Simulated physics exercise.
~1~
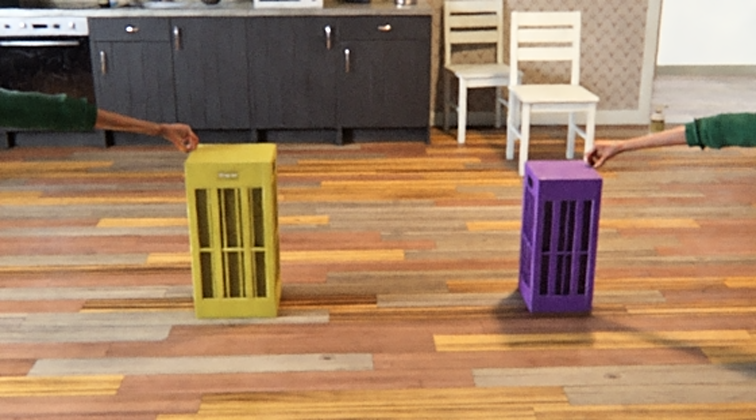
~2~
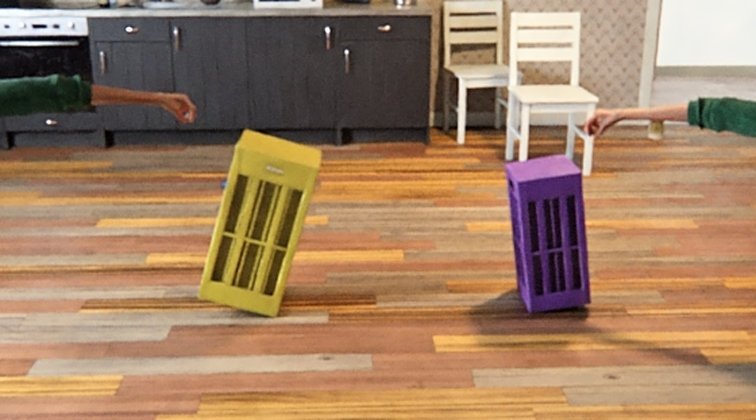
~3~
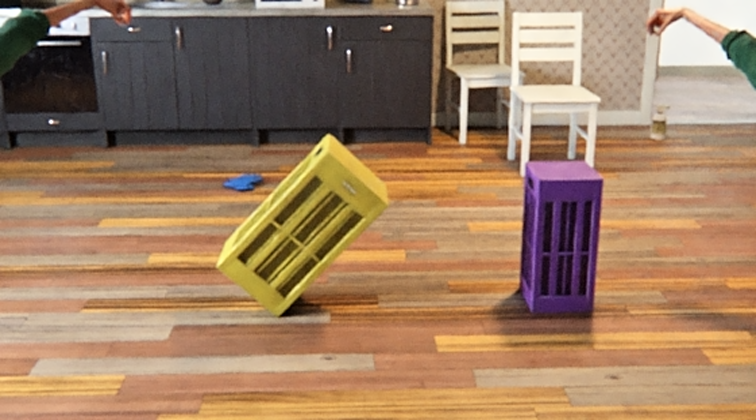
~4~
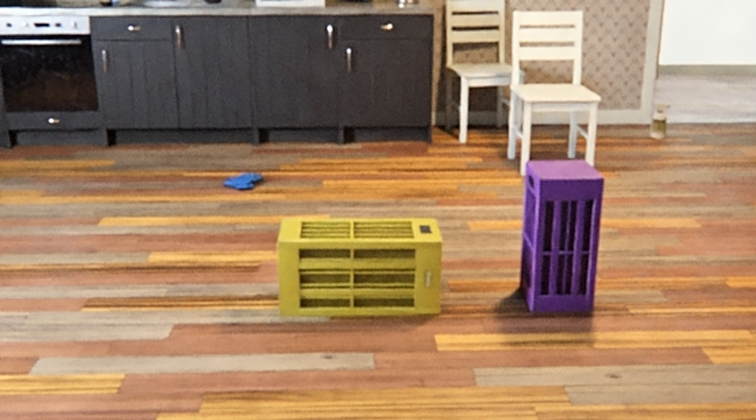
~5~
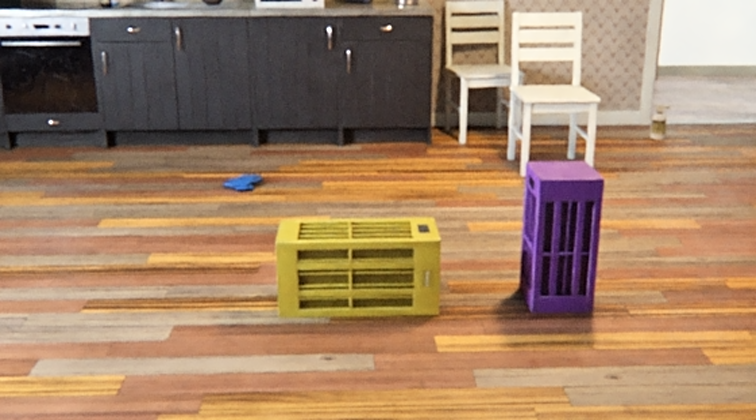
A yellow crate pushed by a hand topples onto its side while a nudged purple crate tilts slightly and settles upright.
